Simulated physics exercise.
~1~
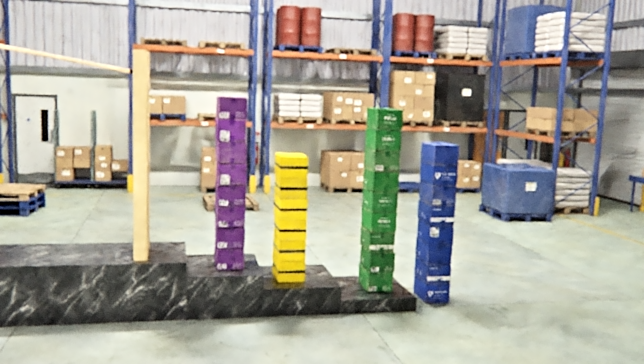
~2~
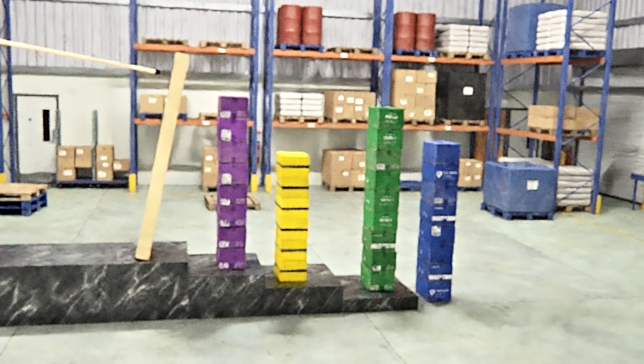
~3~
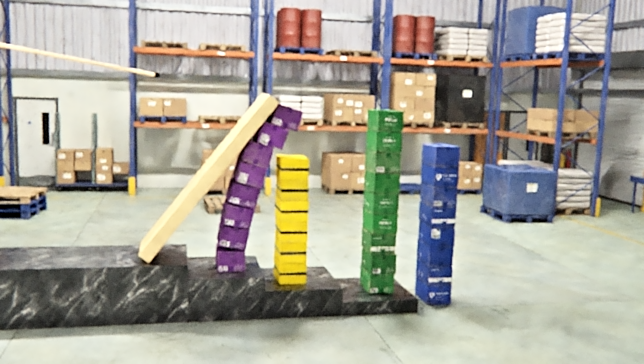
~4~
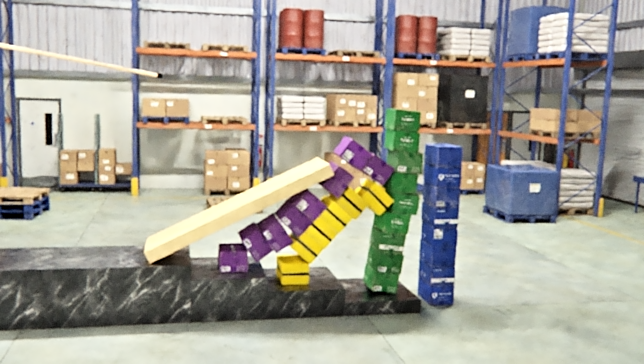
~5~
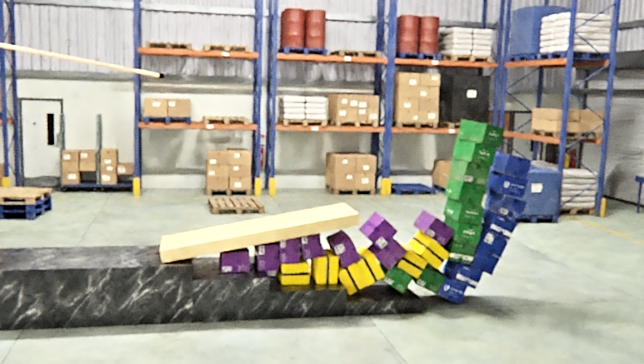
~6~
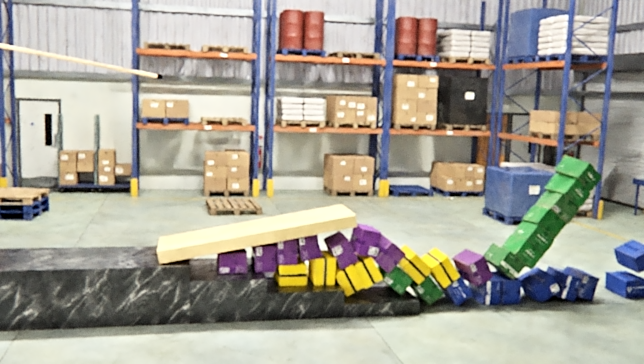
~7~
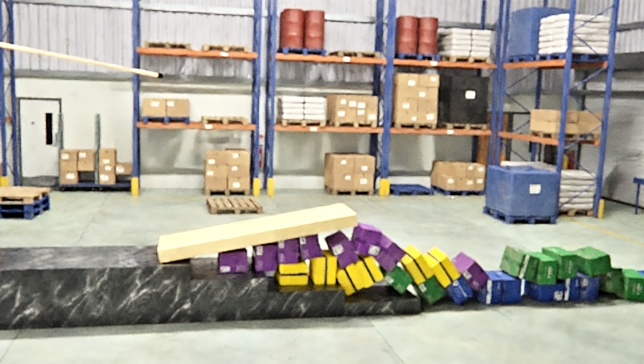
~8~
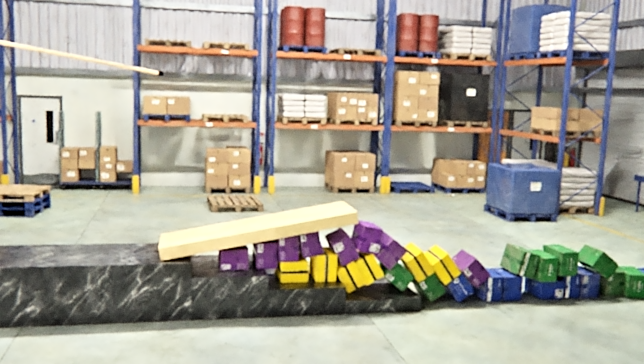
The clip shows a tall wooden board tipping right on dark marbled steps in a warehouse, toppling columns of purple, yellow, green and blue cartons in turn. The board ends up lying on the steps against a jumbled row of fallen cartons stretching across the floor.
